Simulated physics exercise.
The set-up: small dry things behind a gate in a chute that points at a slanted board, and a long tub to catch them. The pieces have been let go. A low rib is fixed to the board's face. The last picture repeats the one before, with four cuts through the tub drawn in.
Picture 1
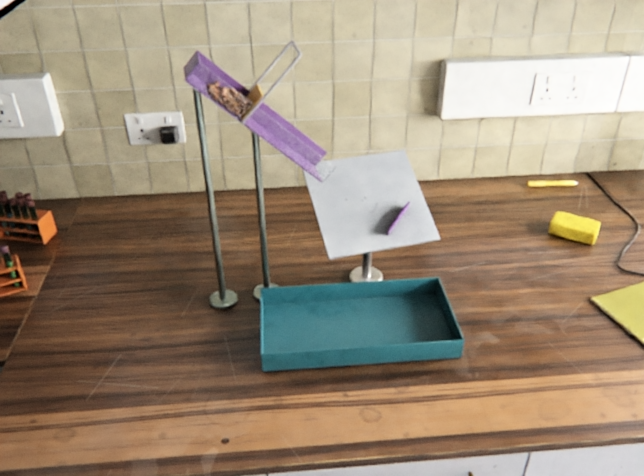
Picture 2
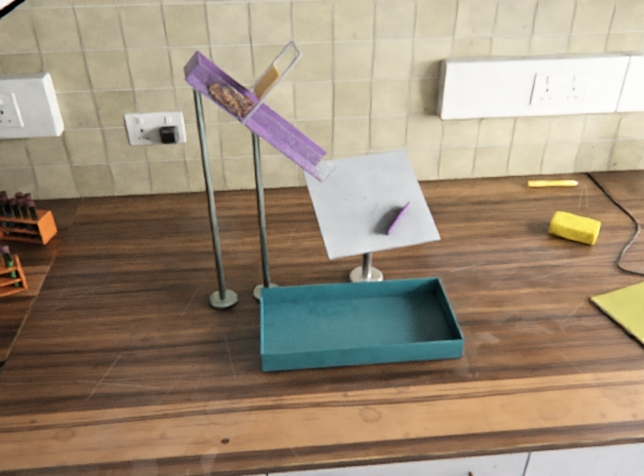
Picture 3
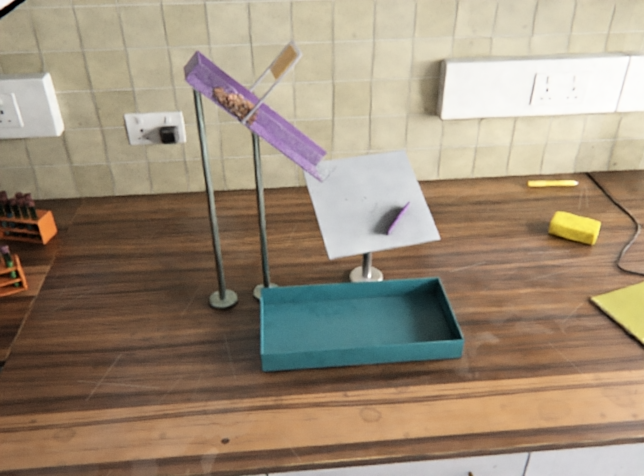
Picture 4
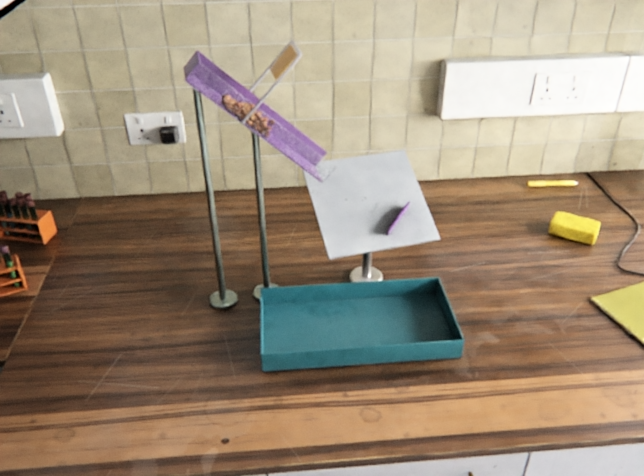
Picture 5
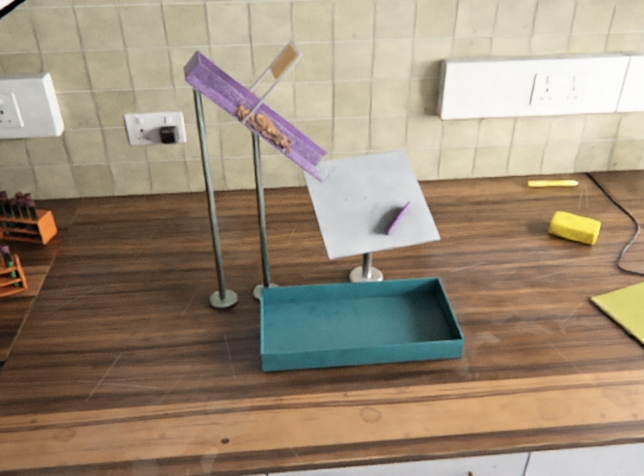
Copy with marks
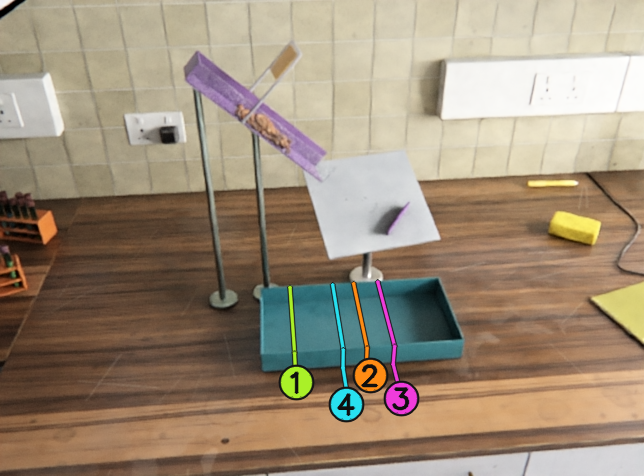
Small brown pieces sliding partway down a sloping purple chute after its gate lifts, above a tilted white board and empty teal tub.
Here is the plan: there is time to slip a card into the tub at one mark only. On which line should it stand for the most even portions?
The answer is line 3.
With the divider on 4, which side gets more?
The right side.
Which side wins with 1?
Right.
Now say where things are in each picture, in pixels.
The first frame shows load behind the gate (233, 100), cereal balls; lip of the chute (318, 174), sloping fairly steeply.
The second frame shows middle of the board (369, 201), tilted gently; middle of its low edge (386, 248); of its high edge (354, 157).
The third frame shows front corners of the tub (262, 354) and (464, 340), empty; front of the load (251, 112).
The fourth frame shows middle of the load (247, 116); its front (265, 127), roughly a quarter of the way to the lip; rib from (409, 202) to (390, 230).
The fifth frame shows middle of the load (261, 127); its front (286, 145), roughly half of the way to the lip.
On the marked copy, line 1 crosses the front rim at (294, 352); line 2 crosses the front rim at (366, 347); line 3 crosses the front rim at (394, 345); line 4 crosses the front rim at (343, 348).
If 1 is chosen, of what is caught, not one piece on the left of the divider, every piece on the right.
If 2 is chosen, of what is caught, just a few on the left of the divider, almost all on the right.
If 3 is chosen, of what is caught, roughly two thirds on the left of the divider, roughly a third on the right.
If 4 is chosen, of what is caught, not one piece on the left of the divider, every piece on the right.
